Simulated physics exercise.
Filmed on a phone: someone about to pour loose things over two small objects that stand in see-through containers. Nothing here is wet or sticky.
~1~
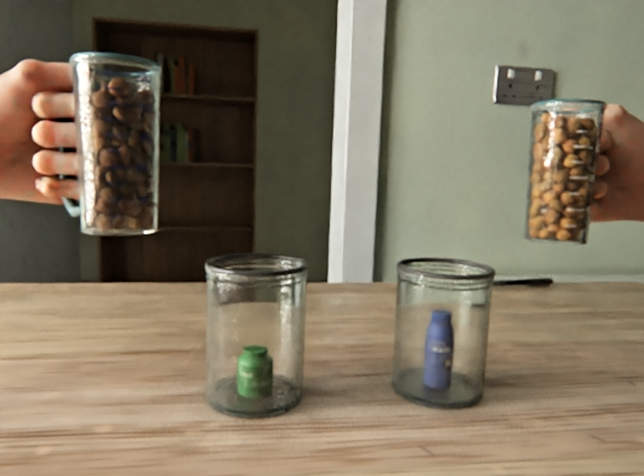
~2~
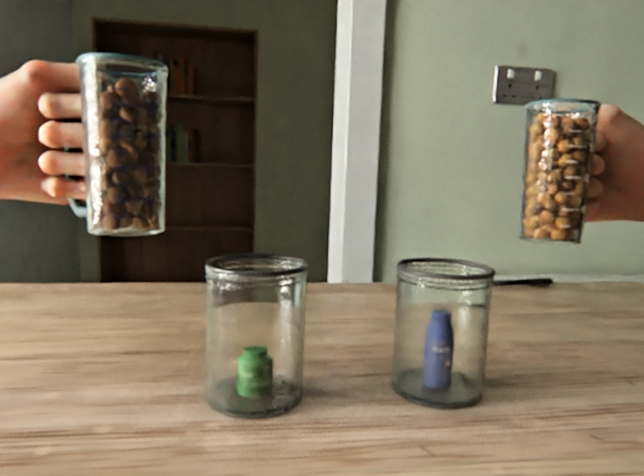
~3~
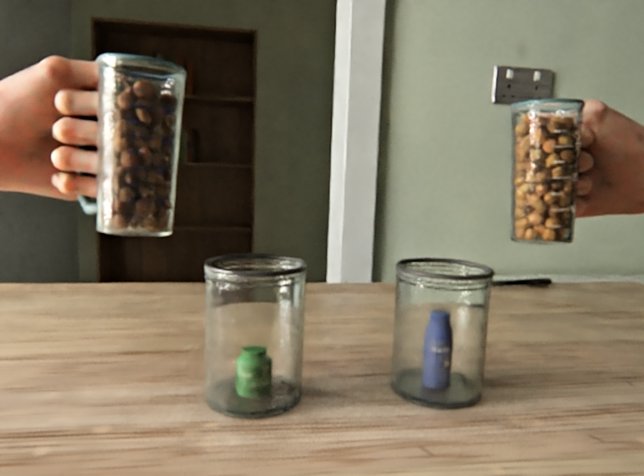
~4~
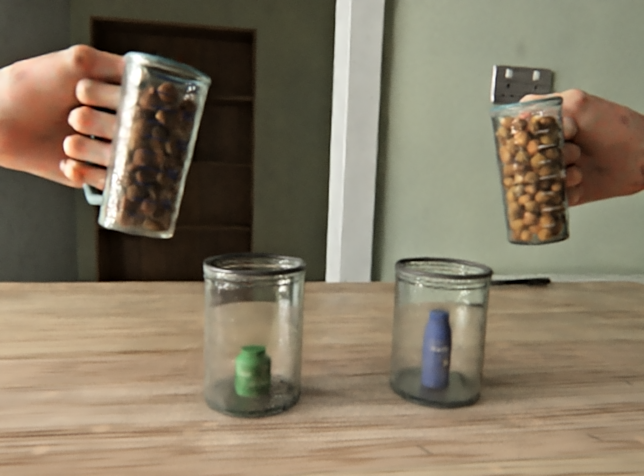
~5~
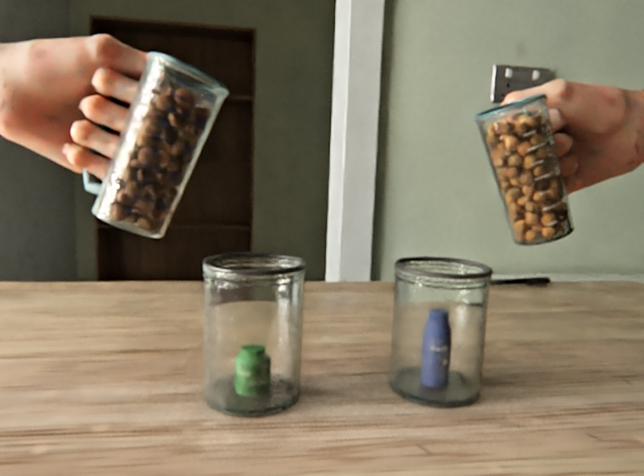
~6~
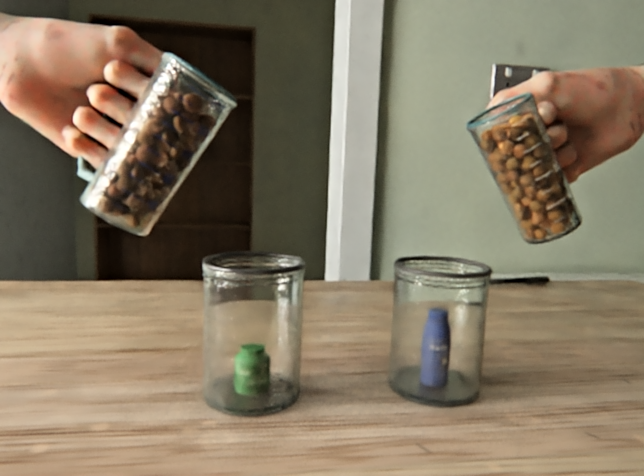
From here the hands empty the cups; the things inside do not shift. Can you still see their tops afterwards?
The left object is covered over and the right object remains in view above the fill.
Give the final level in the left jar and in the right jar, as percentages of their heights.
Near 60 on the left, 55 on the right.
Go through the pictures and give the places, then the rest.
The first picture shows small bottle in the left jar at (256, 368), reaching about a third of the way up; left cup at (119, 149), nearly full of bits of dog kibble; small bottle in the right jar at (439, 347), reaching well over half way up; right cup at (561, 174), nearly full of roasted chickpeas.
The second picture shows left cup at (126, 149), upright; right cup at (556, 173), upright.
The third picture shows left cup at (139, 150), tipped 3°; right cup at (544, 173), tipped 3°.
The fourth picture shows left cup at (153, 149), tipped 12°; right cup at (532, 172), tipped 12°.
The fifth picture shows left cup at (159, 149), tipped 22°; right cup at (526, 172), tipped 22°.
The sixth picture shows small bottle in the left jar at (253, 366); left cup at (159, 148), tipped 31°; small bottle in the right jar at (436, 345); right cup at (526, 171), tipped 31°.
Then, 0.53 s past the last view, left jar empty, all of its cupful still in the cup; right jar empty, all of its cupful still in the cup.
Then, 0.99 s past the last view, left jar nearly empty, most of its cupful still in the cup; right jar nearly empty, most of its cupful still in the cup.
Then, 1.39 s past the last view, left jar half full, none of its cupful still in the cup; right jar a third full, none of its cupful still in the cup.
Finally, left jar half full (surface near (254, 316)), nothing beside it; right jar half full (surface near (438, 317)), nothing beside it; the left thing is covered; the right thing is still showing.
